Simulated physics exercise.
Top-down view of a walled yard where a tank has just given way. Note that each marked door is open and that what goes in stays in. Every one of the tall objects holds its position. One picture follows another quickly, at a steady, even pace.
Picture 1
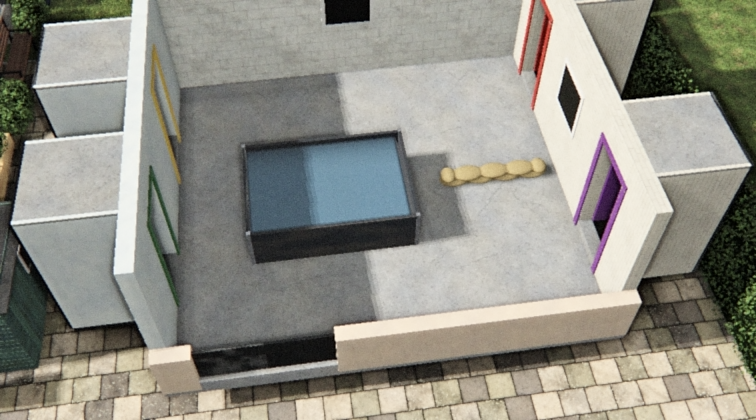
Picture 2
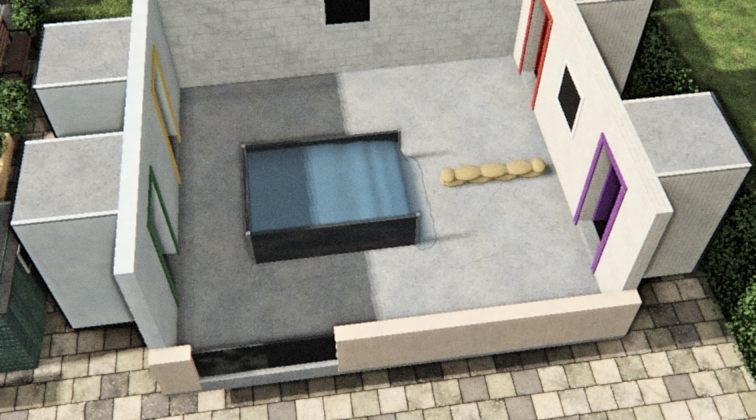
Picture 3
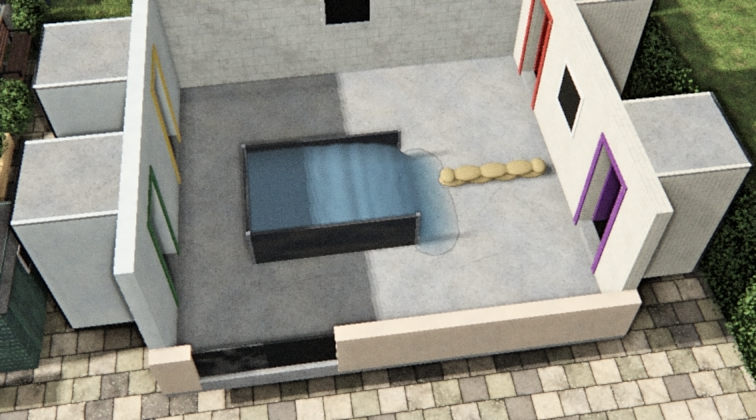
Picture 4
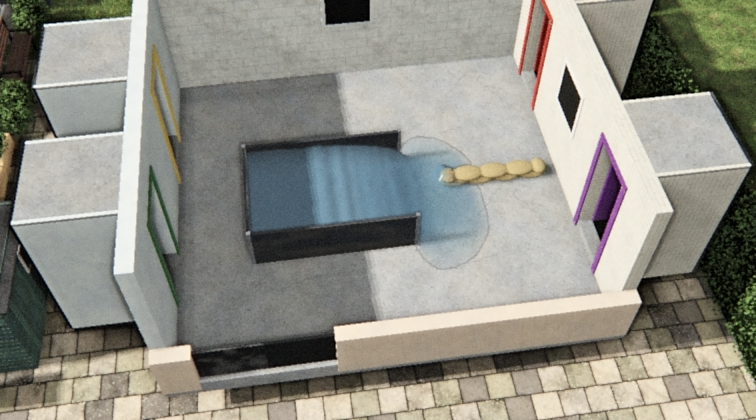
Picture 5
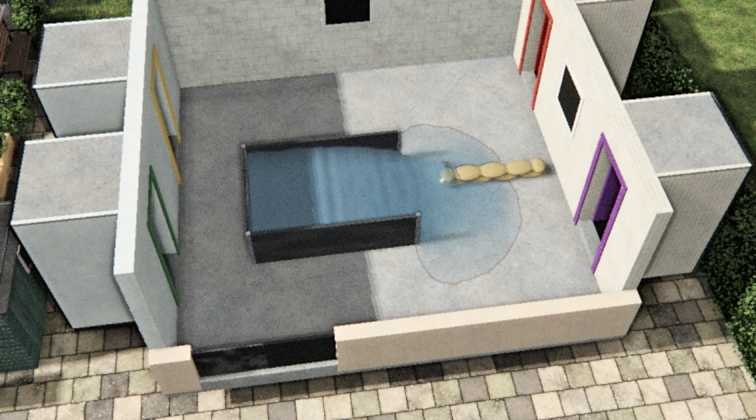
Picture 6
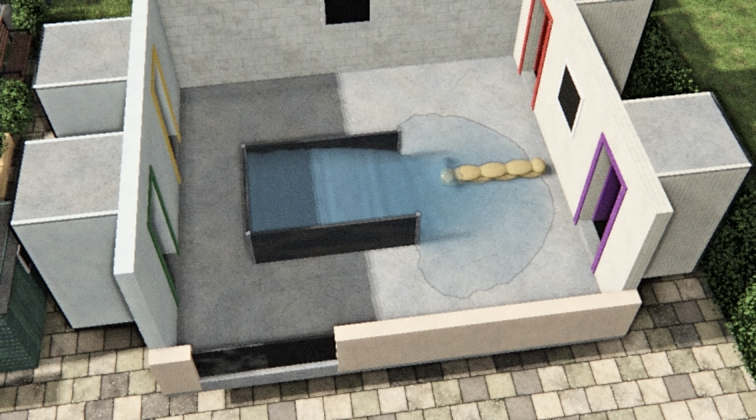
Water pours from the tank's open right side and spreads around the sandbags across the floor.
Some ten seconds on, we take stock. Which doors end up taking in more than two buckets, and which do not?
Result: I expect the yellow door to let through an acceptable amount, I expect the green door to let through too much, I expect the red door to let through too much, I expect the purple door to let through too much.
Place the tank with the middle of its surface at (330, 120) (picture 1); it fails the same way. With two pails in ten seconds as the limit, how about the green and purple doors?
The green door falls short, while the purple door falls short.
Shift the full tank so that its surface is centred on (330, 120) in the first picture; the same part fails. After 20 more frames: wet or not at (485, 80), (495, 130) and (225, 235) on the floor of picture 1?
In the order asked: Reached by the flood, reached by the flood, not reached.
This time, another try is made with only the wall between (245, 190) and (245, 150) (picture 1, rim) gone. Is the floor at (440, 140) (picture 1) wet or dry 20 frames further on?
Still dry.
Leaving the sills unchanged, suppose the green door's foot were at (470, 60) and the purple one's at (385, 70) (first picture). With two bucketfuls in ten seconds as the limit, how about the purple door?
As it turns out, the purple one stays within bounds.
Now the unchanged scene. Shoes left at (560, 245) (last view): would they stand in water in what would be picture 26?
That spot would be soaked.
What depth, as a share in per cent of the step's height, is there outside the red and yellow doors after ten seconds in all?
Estimate, in order: 40 and 60 percent.
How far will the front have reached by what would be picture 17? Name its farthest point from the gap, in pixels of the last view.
Farthest reach: About (507, 61).
A moment on, water covers 35 % of the floor; the yellow door not reached, the green door not reached, the red door wet at the sill, nothing in, the purple door under two buckets in.
Next, water covers 40 % of the floor; the yellow door not reached, the green door not reached, the red door under two buckets in, the purple door over two buckets in.
Then, water covers 50 % of the floor; the yellow door not reached, the green door not reached, the red door over two buckets in, the purple door far over two buckets in.
Later, water covers 90 % of the floor; the yellow door wet at the sill, nothing in, the green door over two buckets in, the red door far over two buckets in, the purple door far over two buckets in.
In the end, water covers 95 % of the floor; the yellow door wet at the sill, nothing in, the green door far over two buckets in, the red door far over two buckets in, the purple door far over two buckets in.
